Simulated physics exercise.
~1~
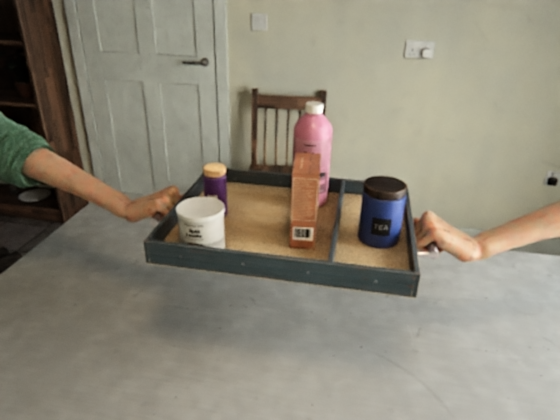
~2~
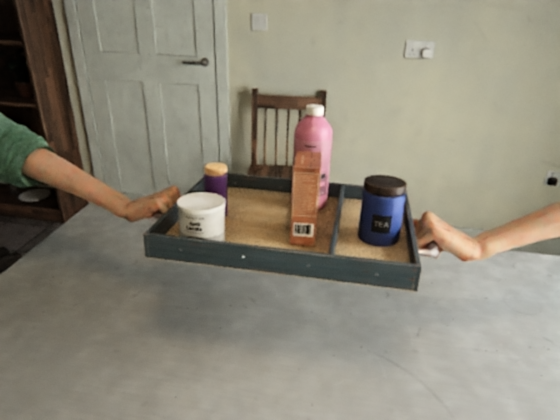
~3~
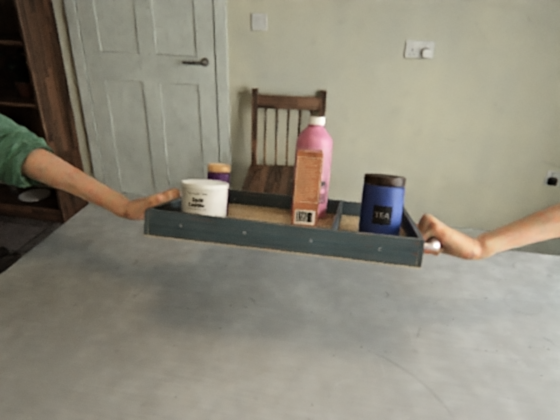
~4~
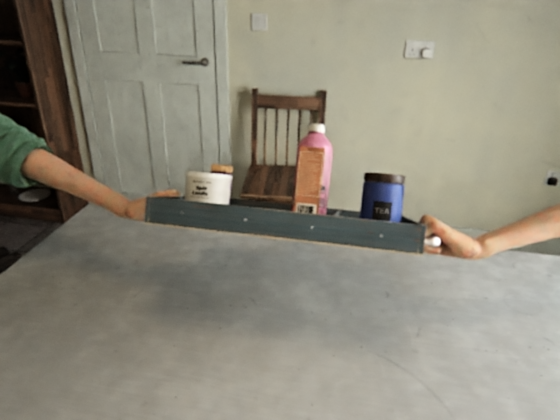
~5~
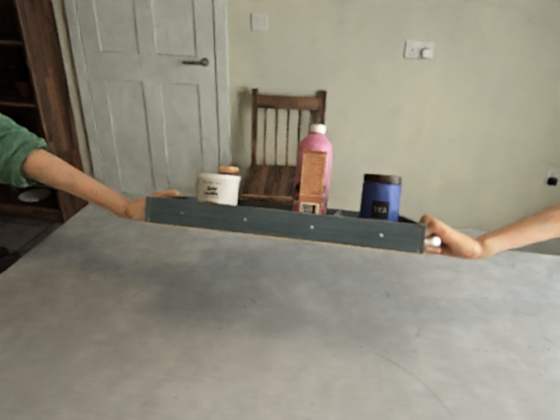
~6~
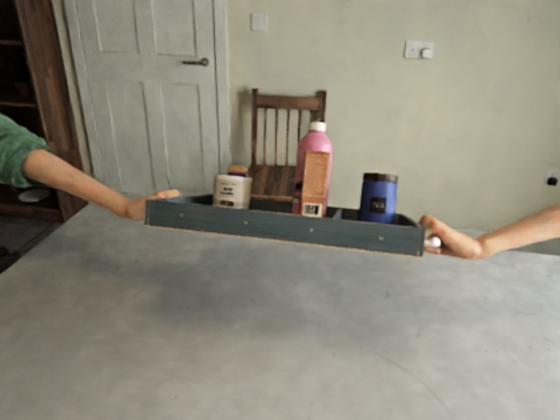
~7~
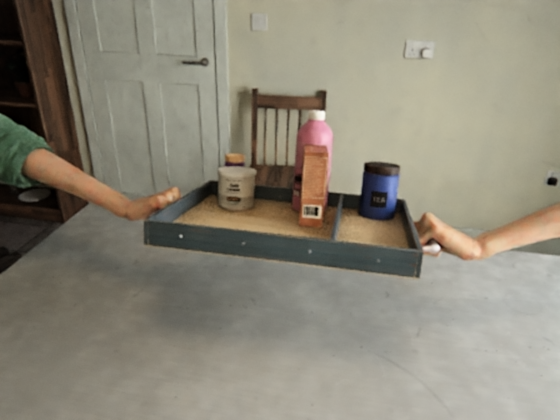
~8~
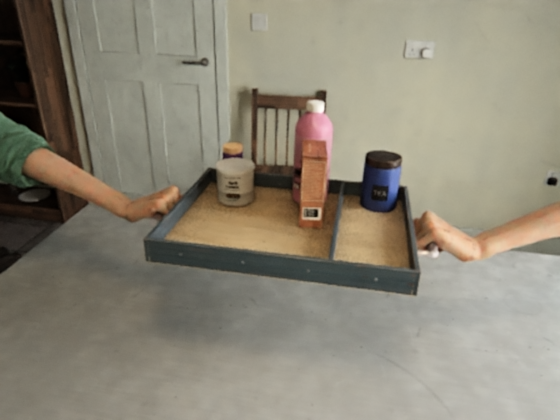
In a room with a pale door and a wooden chair, seen from across a grey table, two hands hold a dark-rimmed tray by its ends. On it stand a white tin and a purple shaker at left, a pink bottle and an orange packet near the middle, and a blue jar beyond a cross bar at right. The hands tip the far edge down, and the white tin slides away from the viewer, then shifts right with the shaker. The jar also slides back. The tray levels again, with everything upright and the bottle about where it began.
